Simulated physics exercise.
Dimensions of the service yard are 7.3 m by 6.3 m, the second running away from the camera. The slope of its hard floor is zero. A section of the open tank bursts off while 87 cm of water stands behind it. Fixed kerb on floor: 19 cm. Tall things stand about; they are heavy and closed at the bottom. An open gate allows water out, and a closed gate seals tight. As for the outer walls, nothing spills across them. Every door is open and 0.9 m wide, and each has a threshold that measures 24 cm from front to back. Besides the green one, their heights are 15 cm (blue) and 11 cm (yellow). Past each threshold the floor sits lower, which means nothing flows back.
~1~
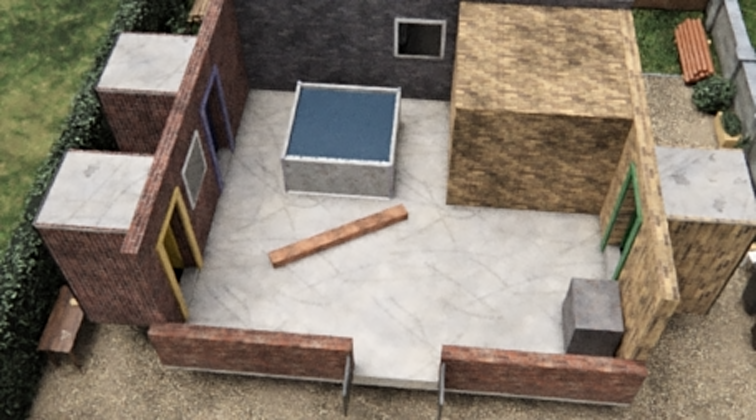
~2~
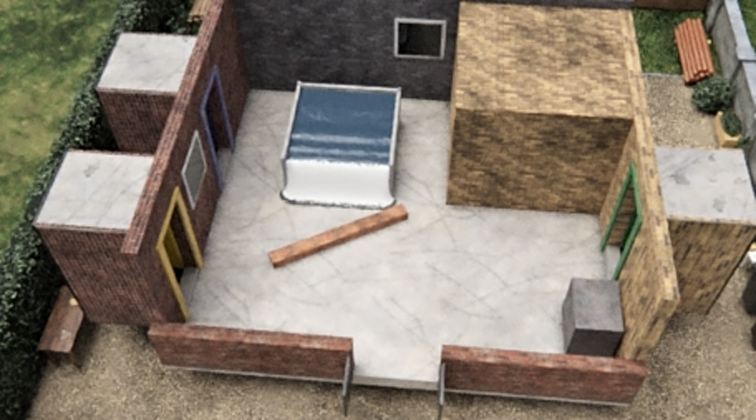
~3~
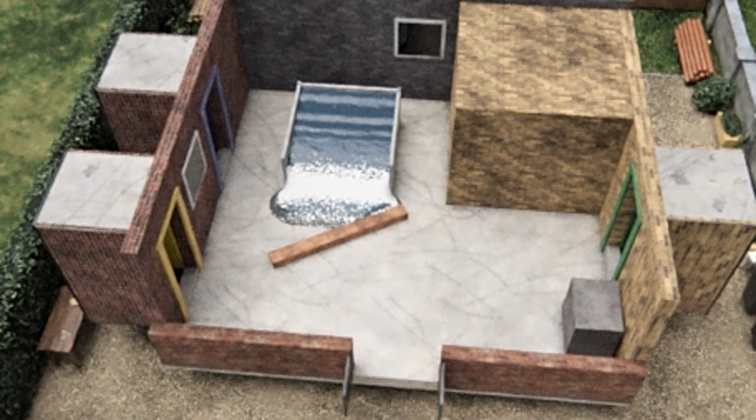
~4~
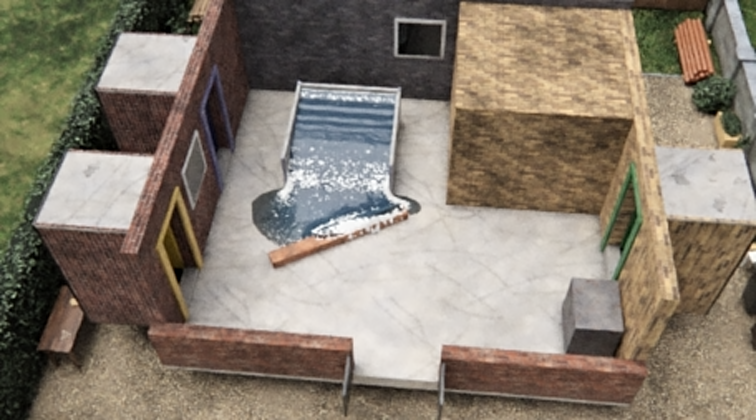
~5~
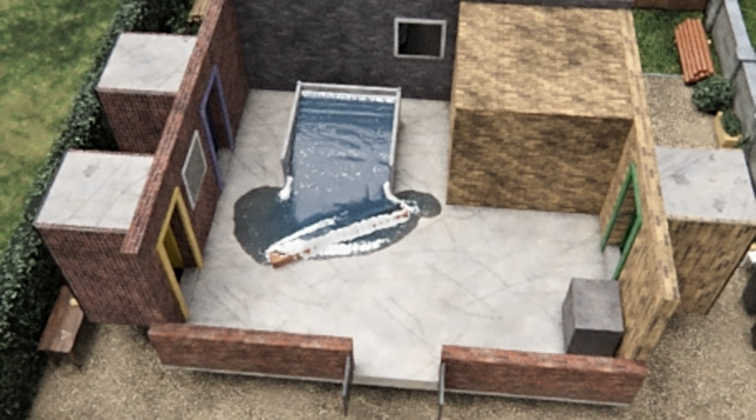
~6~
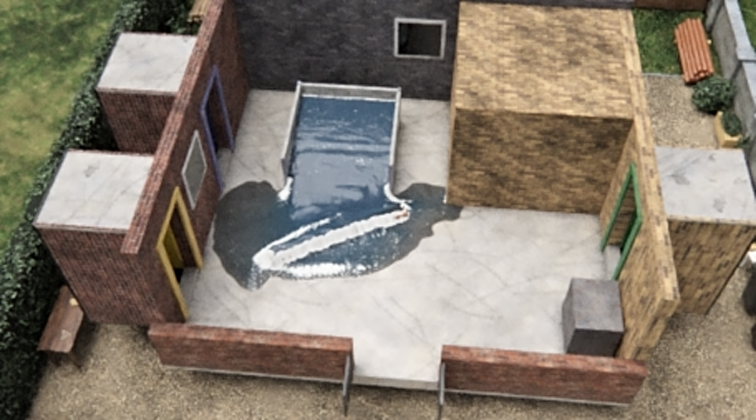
Water bursting from an open tank in a walled yard, foaming over a low brick-coloured beam and spreading across the pale floor.
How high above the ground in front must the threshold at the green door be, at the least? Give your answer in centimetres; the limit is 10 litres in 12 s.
About 13.5 cm.
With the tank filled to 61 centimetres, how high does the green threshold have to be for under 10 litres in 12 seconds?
Some 9.5 cm.
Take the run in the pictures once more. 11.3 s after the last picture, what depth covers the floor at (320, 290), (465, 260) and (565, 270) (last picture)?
Approx. 7 / 9 / 6 cm.
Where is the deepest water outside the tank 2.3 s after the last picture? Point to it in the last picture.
About (179, 347).
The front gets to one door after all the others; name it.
I'd go with the green door.
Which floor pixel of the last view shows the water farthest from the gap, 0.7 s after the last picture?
Front tip: Approx. (179, 347) px.
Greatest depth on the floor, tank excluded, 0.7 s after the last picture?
Up to some 50 centimetres, I'd say.
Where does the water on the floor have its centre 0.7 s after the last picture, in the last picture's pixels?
My guess is close to (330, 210).
Then, 0.7 s after the last picture water covers 50 % of the floor, deepest (50 cm) near (326, 236); it has not reached the green door.
Then, 2.3 s after the last picture water covers 85 % of the floor, deepest (36 cm) near (179, 347); it has not reached the green door.
Then, 11.3 s after the last picture water covers 95 % of the floor, deepest (12 cm) near (446, 150); 7 cm at the green door, 0 litres in over its 22 cm threshold.
At the green door as built, the water peaked near 18 cm, 6.5 s after the last picture.
With a threshold of 11.5 cm, 22 litres would have come in within the 12 s; with 16 cm, 2 litres. So under 10 litres takes about 13.5 cm.
